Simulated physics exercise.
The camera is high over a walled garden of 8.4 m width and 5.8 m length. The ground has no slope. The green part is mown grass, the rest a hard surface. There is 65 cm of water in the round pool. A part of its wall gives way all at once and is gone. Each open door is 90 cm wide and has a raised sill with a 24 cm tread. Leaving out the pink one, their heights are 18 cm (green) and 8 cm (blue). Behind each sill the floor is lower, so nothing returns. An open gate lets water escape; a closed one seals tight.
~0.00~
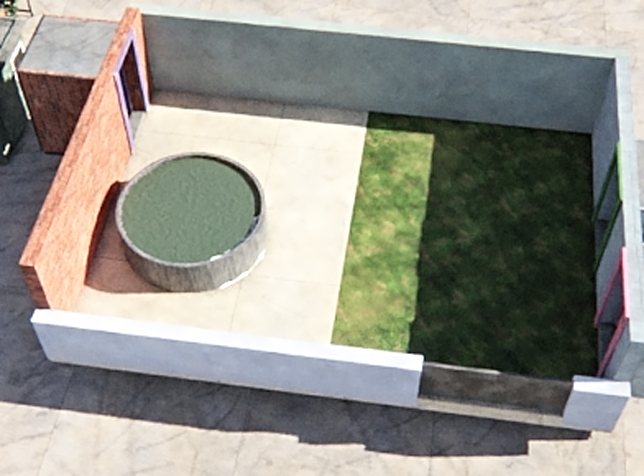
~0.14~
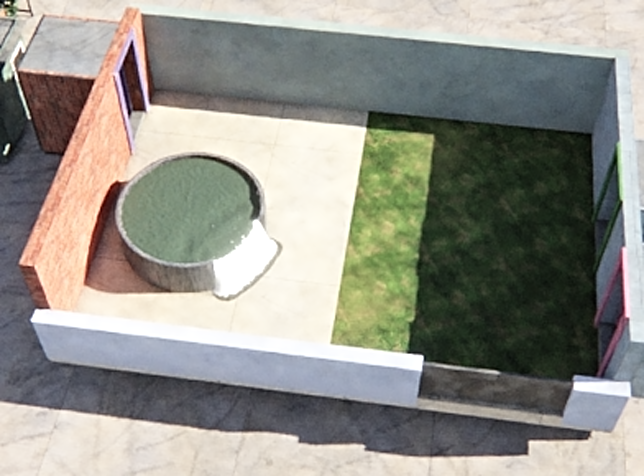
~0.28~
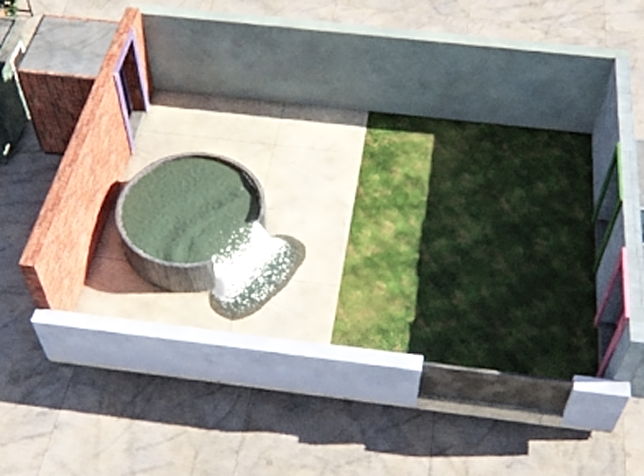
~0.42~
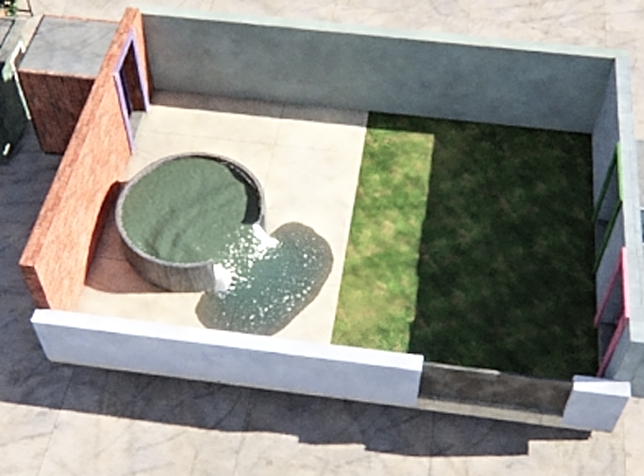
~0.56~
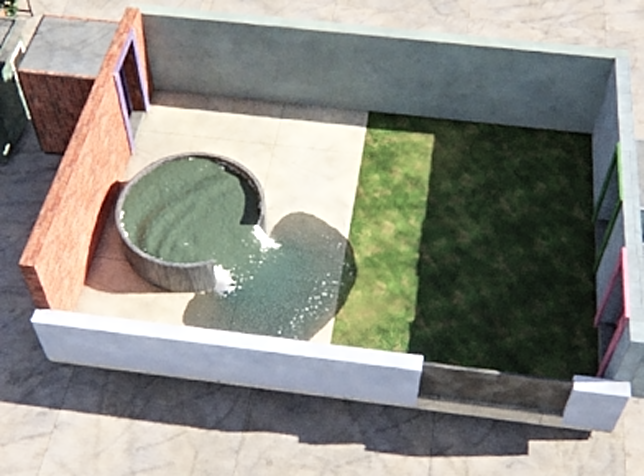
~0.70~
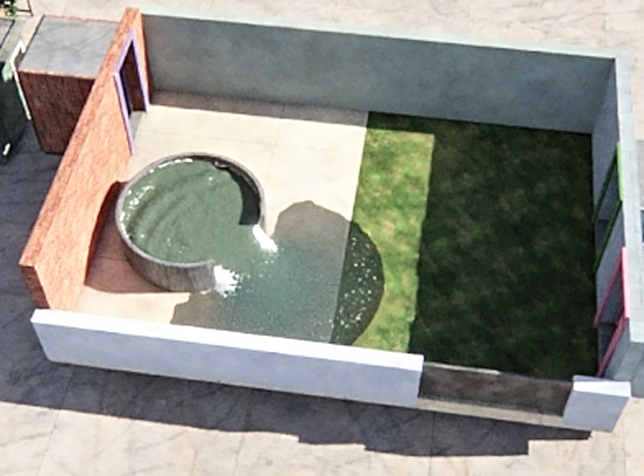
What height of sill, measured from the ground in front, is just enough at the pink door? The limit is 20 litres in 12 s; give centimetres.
Close to 16 cm is just enough.
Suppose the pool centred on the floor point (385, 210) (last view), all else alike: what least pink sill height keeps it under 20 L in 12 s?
Then roughly 20 cm.
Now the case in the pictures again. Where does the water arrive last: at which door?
Last comes the blue one.
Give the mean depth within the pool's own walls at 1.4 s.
Roughly 44 cm on average.
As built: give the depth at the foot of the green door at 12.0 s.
About 8.5 cm.
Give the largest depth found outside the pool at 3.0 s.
About 21 cm.
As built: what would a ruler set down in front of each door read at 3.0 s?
Depths in cm: Pink 7, green 0, blue 0.
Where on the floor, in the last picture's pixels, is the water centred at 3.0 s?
Around (304, 283).
After 1.4 s water covers 20 % of the floor, deepest (32 cm) near (253, 268); it has not reached the pink door.
After 3.0 s water covers 45 % of the floor, deepest (21 cm) near (593, 406); 7 cm at the pink door, 0 litres in over its 18 cm sill.
After 12.0 s water covers 95 % of the floor, deepest (9 cm) near (577, 161); 7 cm at the pink door, 9 litres in over its 18 cm sill.
At the pink door as built, the water arrived by 3.0 s and peaked near 23 cm at 3.6 s.
Run again over the same 12 s with other heights there, 38 litres in over 13.5 cm, 9 litres over 18 cm. The limit of 20 litres is kept from about 16 cm up.
